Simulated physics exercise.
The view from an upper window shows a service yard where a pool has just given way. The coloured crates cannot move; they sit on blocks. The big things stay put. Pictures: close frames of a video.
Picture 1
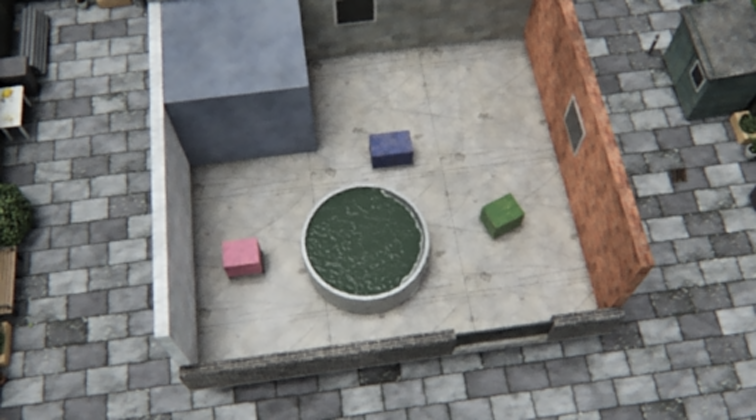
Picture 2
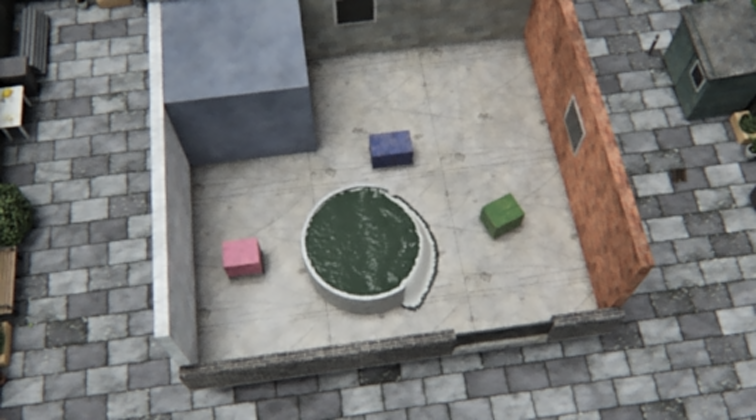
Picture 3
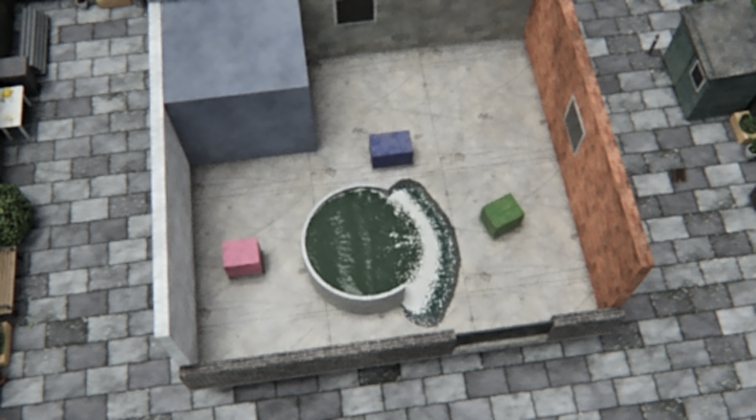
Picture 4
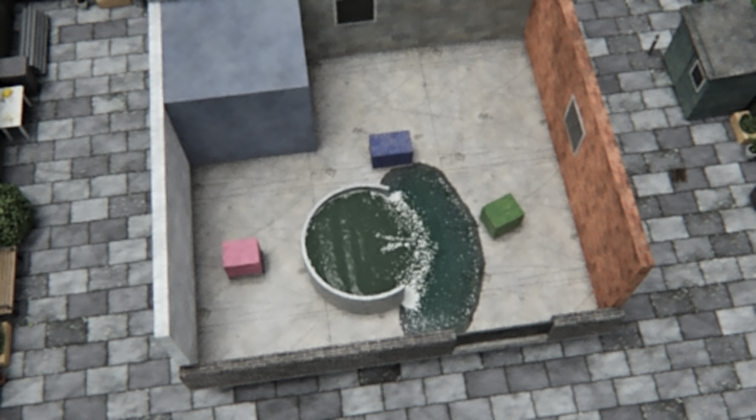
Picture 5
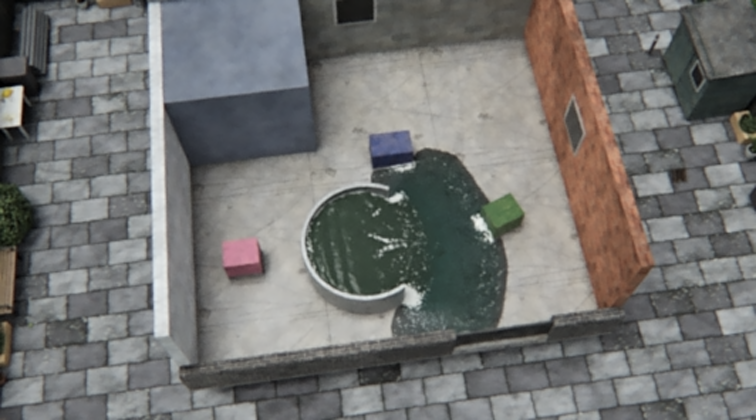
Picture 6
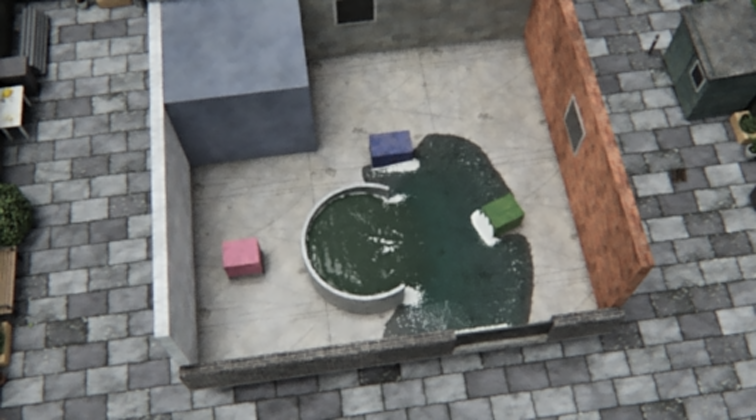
Dark green water pours from the round pool's right side and spreads around two blocks.
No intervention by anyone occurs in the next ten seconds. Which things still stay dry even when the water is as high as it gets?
Taking each one: The blue crate does not stay dry; the pink crate stays dry; the green crate does not stay dry.
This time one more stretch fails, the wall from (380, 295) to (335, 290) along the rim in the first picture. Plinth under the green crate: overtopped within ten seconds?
Looks like the green crate goes under.
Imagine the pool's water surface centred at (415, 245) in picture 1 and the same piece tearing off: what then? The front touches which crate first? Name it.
Green-painted one.
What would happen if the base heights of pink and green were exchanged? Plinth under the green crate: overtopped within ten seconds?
My guess is that the green one is inundated.
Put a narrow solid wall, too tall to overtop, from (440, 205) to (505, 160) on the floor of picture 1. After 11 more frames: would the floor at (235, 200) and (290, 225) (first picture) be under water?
In order, I'd call them bare and bare.
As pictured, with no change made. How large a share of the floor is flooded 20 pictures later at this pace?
Around 55 percent, give or take.
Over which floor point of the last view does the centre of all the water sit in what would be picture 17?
At roughly (470, 235).
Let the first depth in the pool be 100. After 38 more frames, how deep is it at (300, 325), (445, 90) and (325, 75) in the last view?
4, 18, 25 %.
A moment on, water covers 45 % of the floor; the blue crate water round its plinth, the pink crate not reached, the green crate water round its plinth.
Next, water covers 50 % of the floor; the blue crate water round its plinth, the pink crate not reached, the green crate water round its plinth.
Then, water covers 55 % of the floor; the blue crate water round its plinth, the pink crate not reached, the green crate water round its plinth.
Later, water covers 75 % of the floor; the blue crate water round its plinth, the pink crate not reached, the green crate water round its plinth.
In the end, water covers 95 % of the floor; the blue crate was topped, the pink crate stayed above the water, the green crate was topped.
